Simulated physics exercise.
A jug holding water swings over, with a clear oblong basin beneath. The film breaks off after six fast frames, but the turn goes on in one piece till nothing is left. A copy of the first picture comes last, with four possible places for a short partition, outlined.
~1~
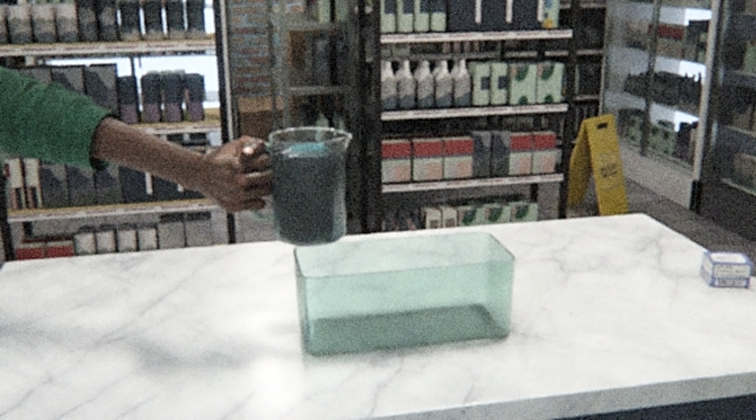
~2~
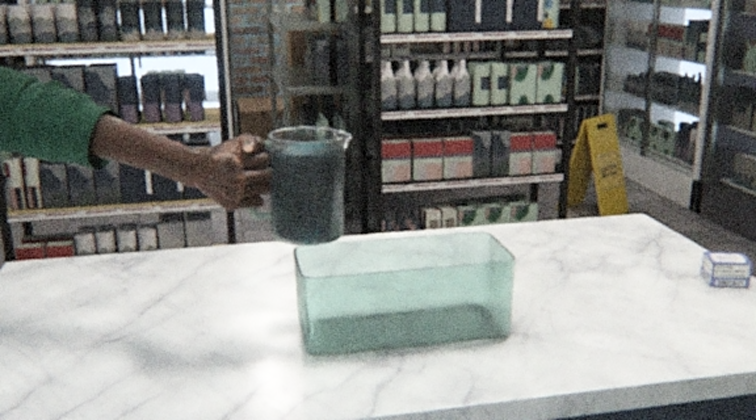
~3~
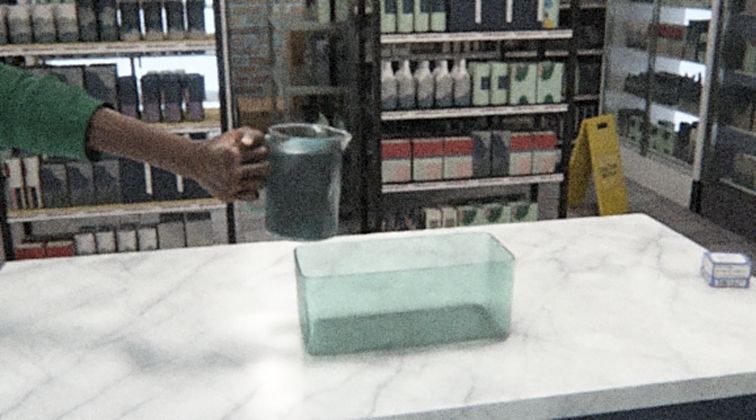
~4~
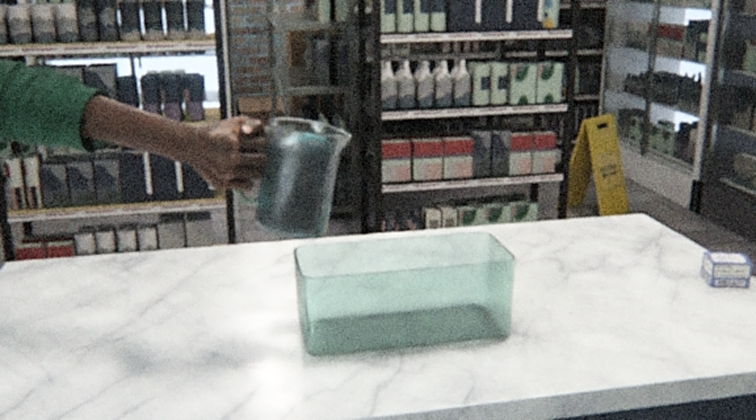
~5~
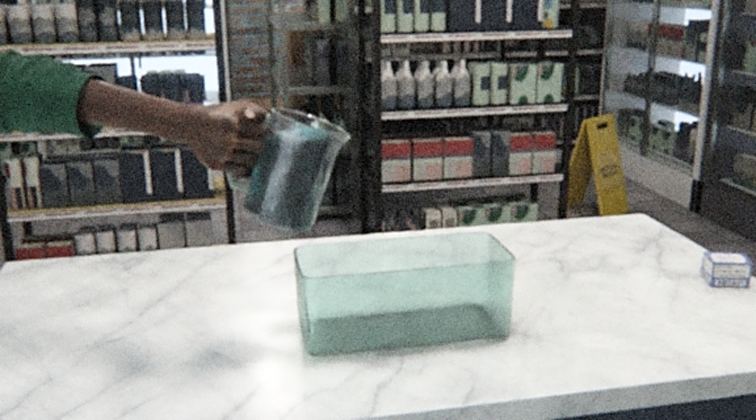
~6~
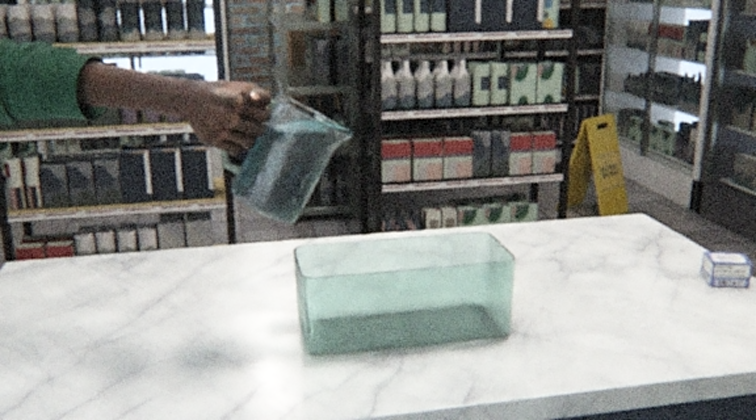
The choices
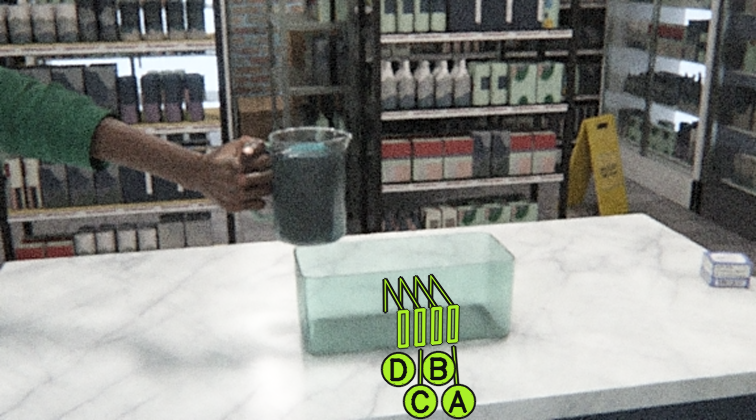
In a shop with stocked shelves, a hand reaching from the left holds a jug of dark bluish water upright above a clear oblong basin on a marble counter, then gradually tilts it rightward until water reaches the lip.
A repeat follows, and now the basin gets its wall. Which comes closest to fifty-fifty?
Best: A.
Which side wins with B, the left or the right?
More ends on the right.
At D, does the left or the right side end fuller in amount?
The right side.
In lime, A at (453, 346); B at (437, 348); C at (420, 350); D at (404, 352).
Choosing A, about 56 % ends left of the wall and 41 % right of it.
Choosing B, about 17 % ends left of the wall and 82 % right of it.
Choosing C, about 6 % ends left of the wall and 93 % right of it.
Choosing D, about 5 % ends left of the wall and 95 % right of it.
